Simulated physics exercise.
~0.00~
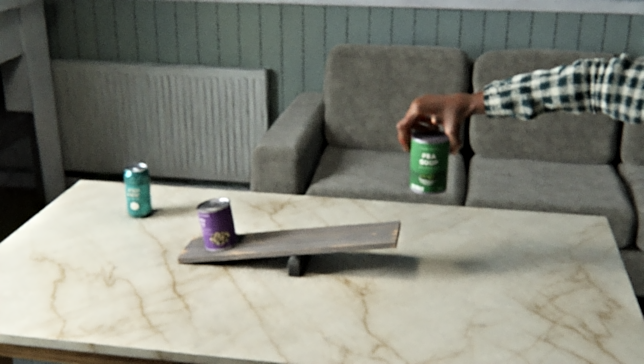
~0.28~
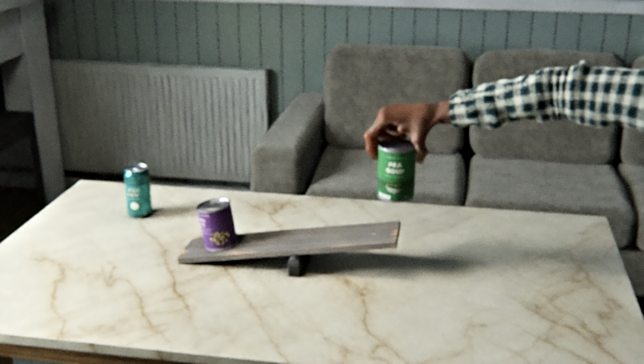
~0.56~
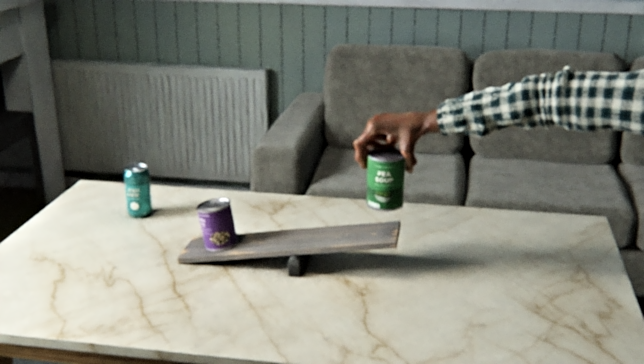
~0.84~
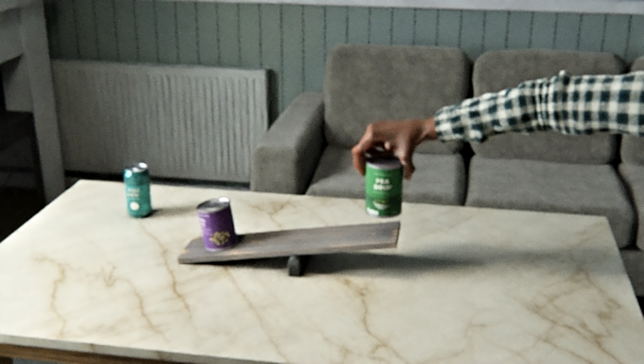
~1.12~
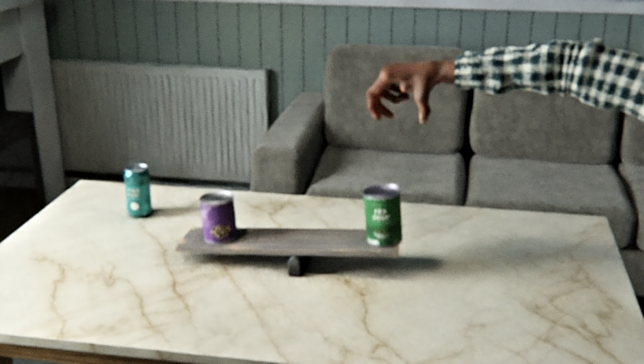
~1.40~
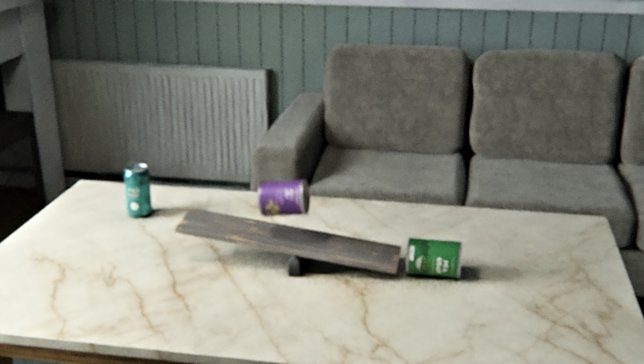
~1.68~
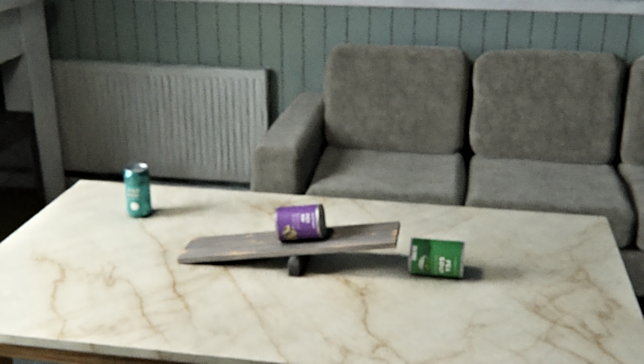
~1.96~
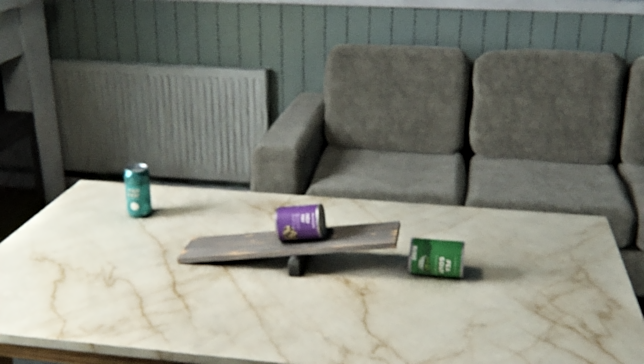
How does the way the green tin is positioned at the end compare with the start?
At the start the green tin is held upright by a hand above the table. At the end it lies on its side on the table, to the right of the plank.
A hand drops a green tin on a see-saw, and both tins topple onto their sides.
